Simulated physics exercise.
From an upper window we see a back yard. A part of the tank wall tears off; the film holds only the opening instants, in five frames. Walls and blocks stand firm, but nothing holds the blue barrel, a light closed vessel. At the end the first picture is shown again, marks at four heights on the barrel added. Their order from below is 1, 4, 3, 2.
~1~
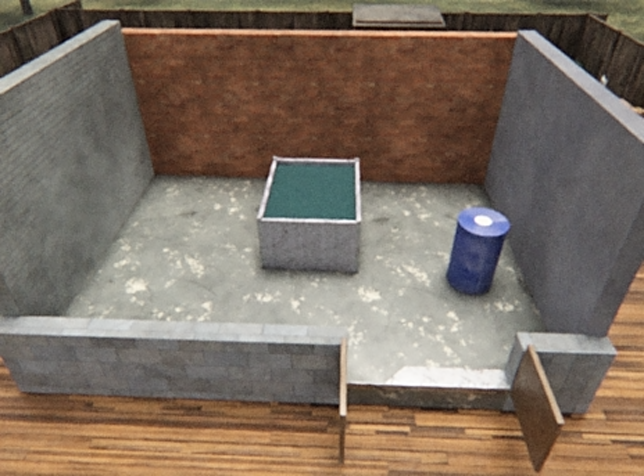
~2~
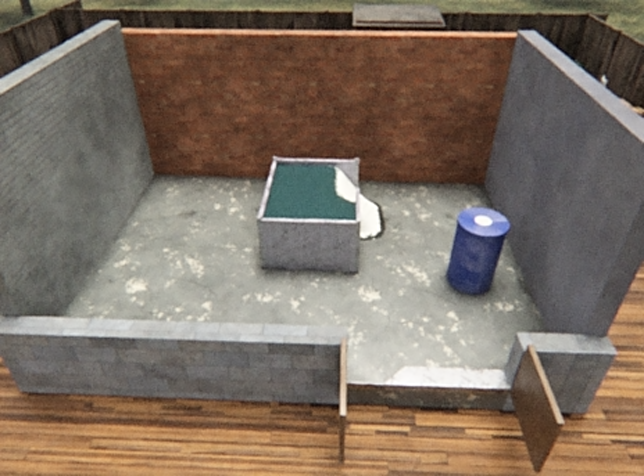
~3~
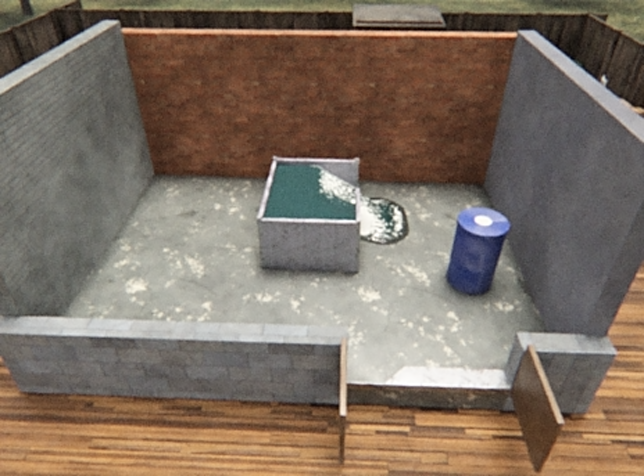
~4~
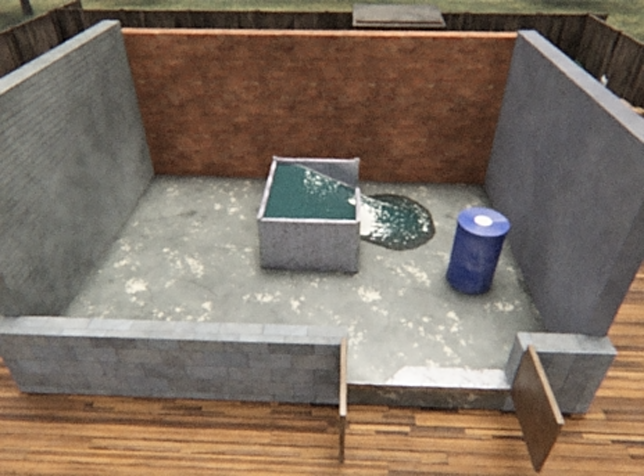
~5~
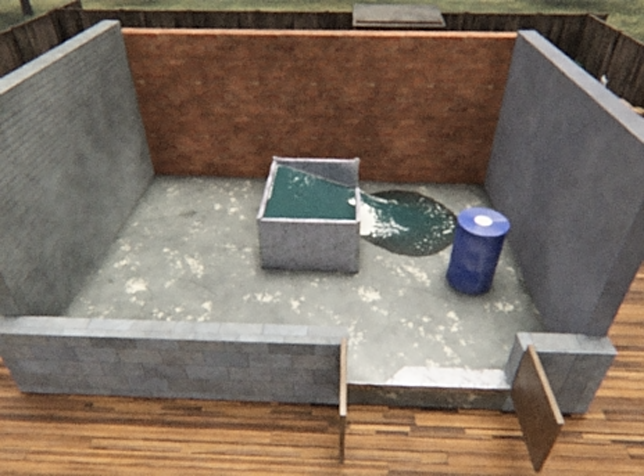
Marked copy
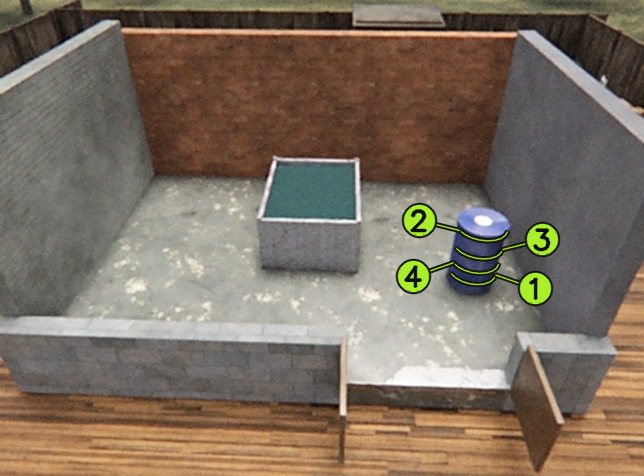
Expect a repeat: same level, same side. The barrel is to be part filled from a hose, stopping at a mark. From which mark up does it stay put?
Mark 4.
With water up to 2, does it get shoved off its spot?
No, not at all.
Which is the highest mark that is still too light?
Mark 1.
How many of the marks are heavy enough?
Three of the four.
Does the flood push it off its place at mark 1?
Yes, it does.
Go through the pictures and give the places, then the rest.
Lid of the blue barrel at (482, 221); tank full, its middle at (313, 192); open gate at (431, 333).
Water covers 2 % of the ground, mostly out of sight from here.
Water covers 4 % of the ground and is seen nearest the barrel at (402, 233).
Water covers 6 % of the ground and is seen nearest the barrel at (421, 238).
Lid of the blue barrel at (482, 221); water covers 10 % of the ground and is seen nearest the barrel at (427, 250).
On the marked copy, 1 at (476, 284); 2 at (487, 240); 3 at (482, 258); 4 at (479, 273); from the bottom up 1, 4, 3, 2.
With 1, it is pushed about half its own width away.
With 2, it does not move.
With 3, it does not move.
With 4, it does not move.
